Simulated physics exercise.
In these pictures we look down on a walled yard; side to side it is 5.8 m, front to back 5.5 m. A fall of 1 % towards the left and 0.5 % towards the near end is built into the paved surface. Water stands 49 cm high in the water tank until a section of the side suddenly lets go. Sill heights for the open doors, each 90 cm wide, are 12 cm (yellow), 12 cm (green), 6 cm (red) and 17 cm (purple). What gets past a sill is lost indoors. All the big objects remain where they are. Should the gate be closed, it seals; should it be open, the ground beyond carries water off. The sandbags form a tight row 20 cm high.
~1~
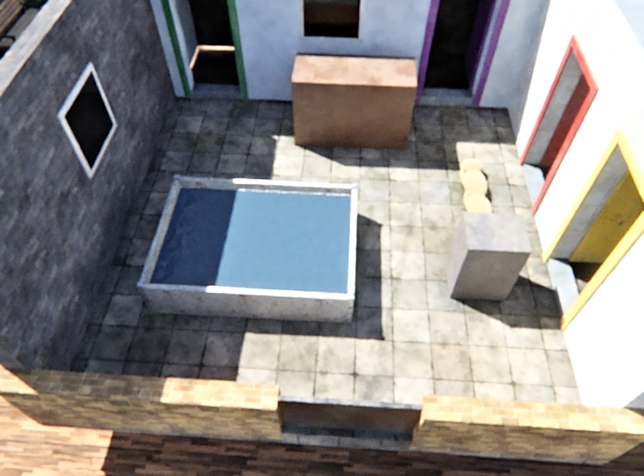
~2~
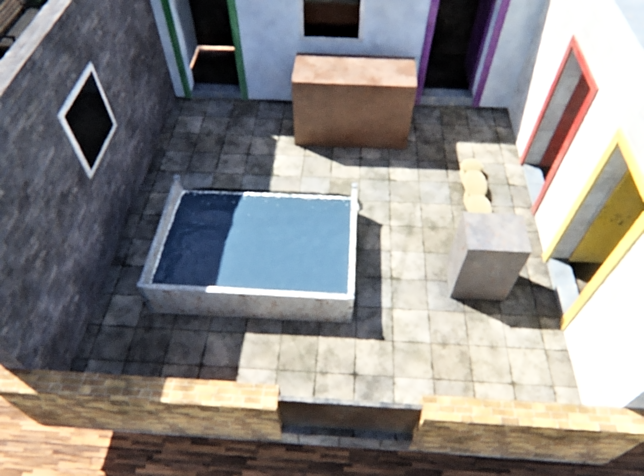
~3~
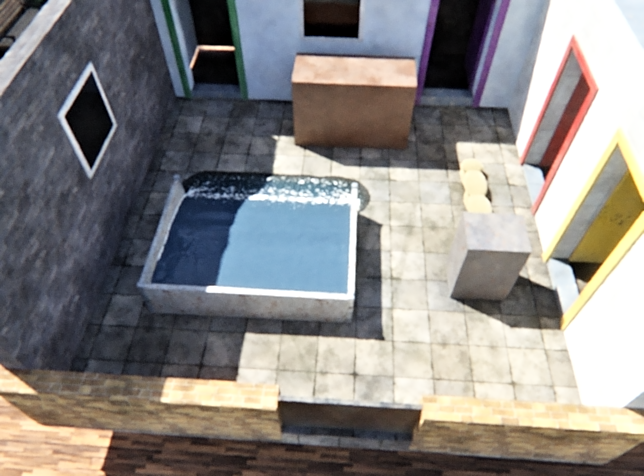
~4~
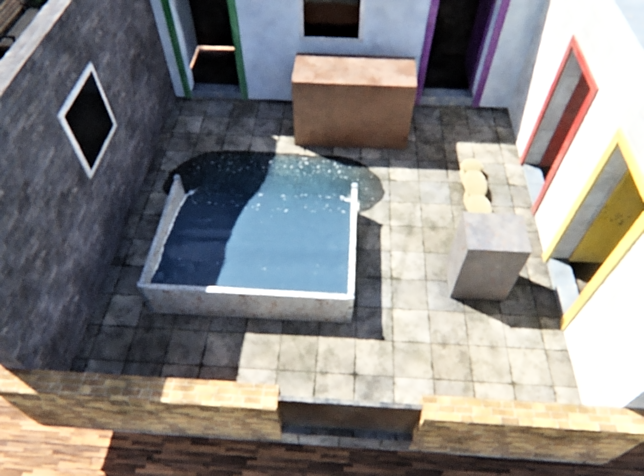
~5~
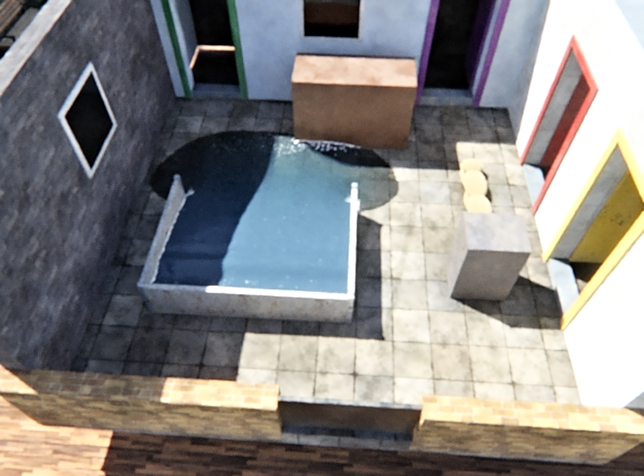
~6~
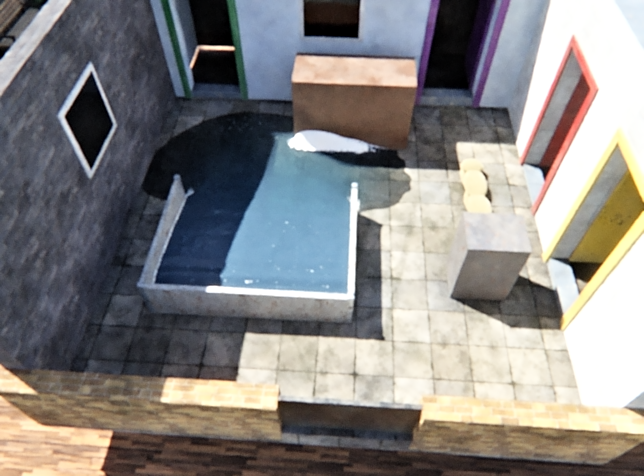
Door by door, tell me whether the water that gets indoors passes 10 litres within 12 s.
Here is the picture: At the yellow door it stays within 10 litres; at the green door it goes past 10 litres; at the red door it stays within 10 litres; at the purple door it stays within 10 litres.
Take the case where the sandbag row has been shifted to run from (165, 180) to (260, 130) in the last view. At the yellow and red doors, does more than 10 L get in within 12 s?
Doors: Yellow stays under / red exceeds.
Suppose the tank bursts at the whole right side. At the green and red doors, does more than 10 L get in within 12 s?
Against the limit, the green door stays within it and the red door exceeds it.
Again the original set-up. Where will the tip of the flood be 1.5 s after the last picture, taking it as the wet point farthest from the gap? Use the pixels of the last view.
Near (509, 131).
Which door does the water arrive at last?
Yellow.
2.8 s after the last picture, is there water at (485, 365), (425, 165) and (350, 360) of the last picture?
Status of the three spots: Free of it, inundated, free of it.
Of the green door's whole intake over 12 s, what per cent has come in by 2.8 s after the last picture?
Around 85 percent.
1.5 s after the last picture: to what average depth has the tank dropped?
It averages close to 16 cm.
Then, 0.7 s after the last picture water covers 30 % of the floor and is deepest (34 cm) near (256, 102); yellow door not reached, green door 22 cm at the sill, 4 L in, red door not reached, purple door not reached.
Then, 1.5 s after the last picture water covers 40 % of the floor and is deepest (37 cm) near (186, 100); yellow door not reached, green door 30 cm at the sill, 47 L in, red door not reached, purple door not reached.
Then, 2.8 s after the last picture water covers 55 % of the floor and is deepest (23 cm) near (176, 99); yellow door not reached, green door 22 cm at the sill, 150 L in, red door 4 cm at the sill, 2 L in, purple door 6 cm at the sill, 0 L in.
Then, 6.3 s after the last picture water covers 90 % of the floor and is deepest (17 cm) near (67, 381); yellow door 6 cm at the sill, 0 L in, green door 8 cm at the sill, 177 L in, red door 6 cm at the sill, 4 L in, purple door 7 cm at the sill, 0 L in.
Then, 11.3 s after the last picture water covers 95 % of the floor and is deepest (12 cm) near (364, 415); yellow door 9 cm at the sill, 0 L in, green door 6 cm at the sill, 177 L in, red door 3 cm at the sill, 4 L in, purple door 3 cm at the sill, 0 L in.
